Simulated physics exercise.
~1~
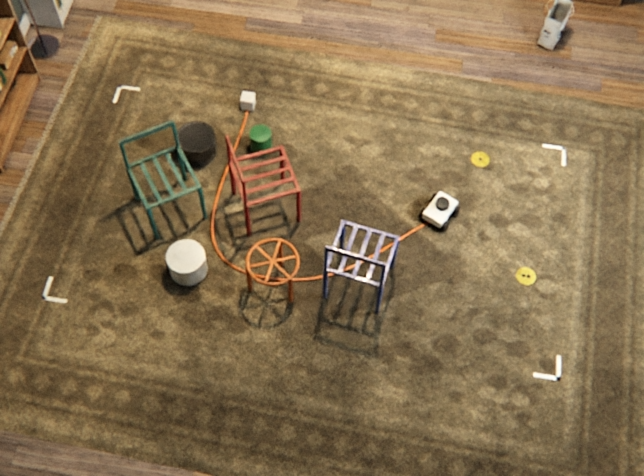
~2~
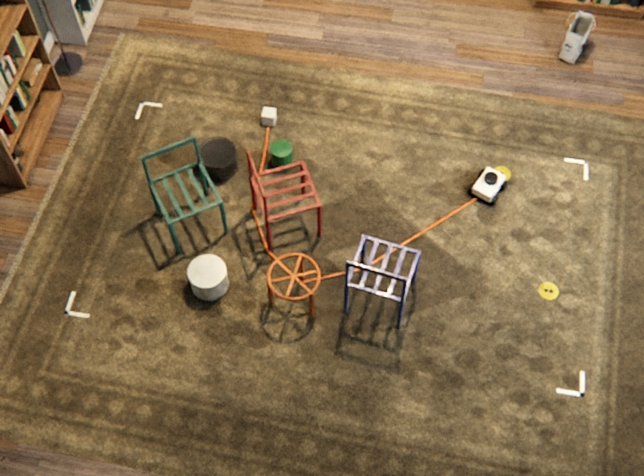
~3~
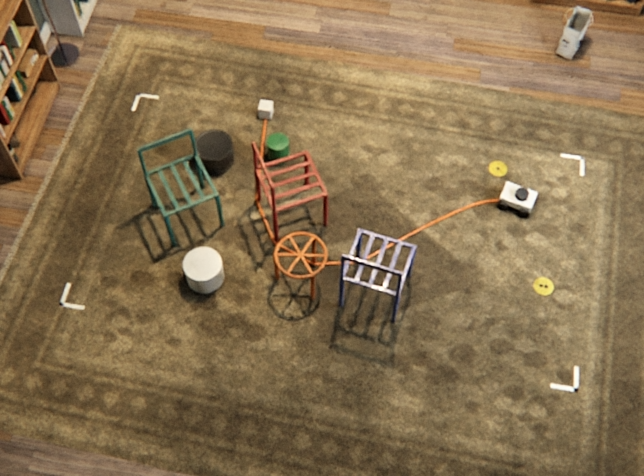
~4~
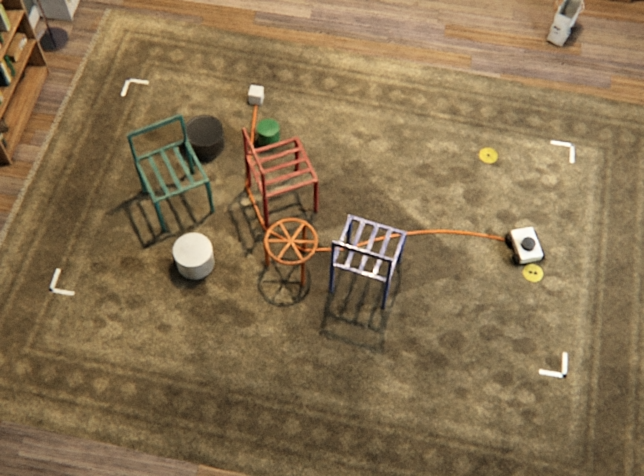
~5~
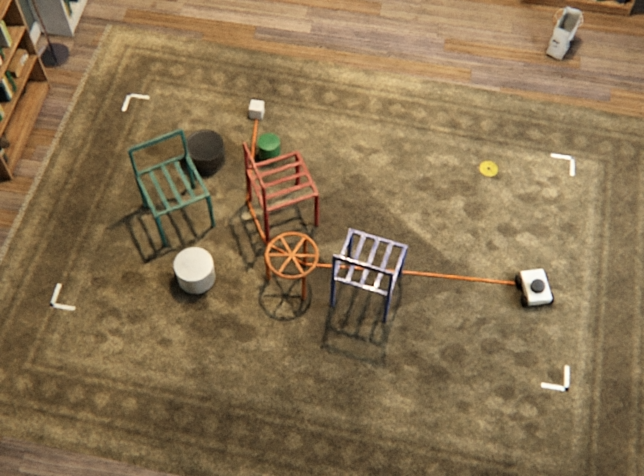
On a patterned olive-brown rug over a wooden floor, seen from high above through a slightly swaying camera, a small white cart trails an orange lead from a white block at the upper left. Teal and red chairs, black and green tubs, a white tub and an orange stool stand to the left, with a blue chair nearer the middle. The cart drives right and up to the upper yellow mark, tightening the lead and shifting the red chair and stool slightly right. It continues rightward, then turns down toward the lower mark. It ends over that mark, with the lead stretched under the blue chair and everything upright.
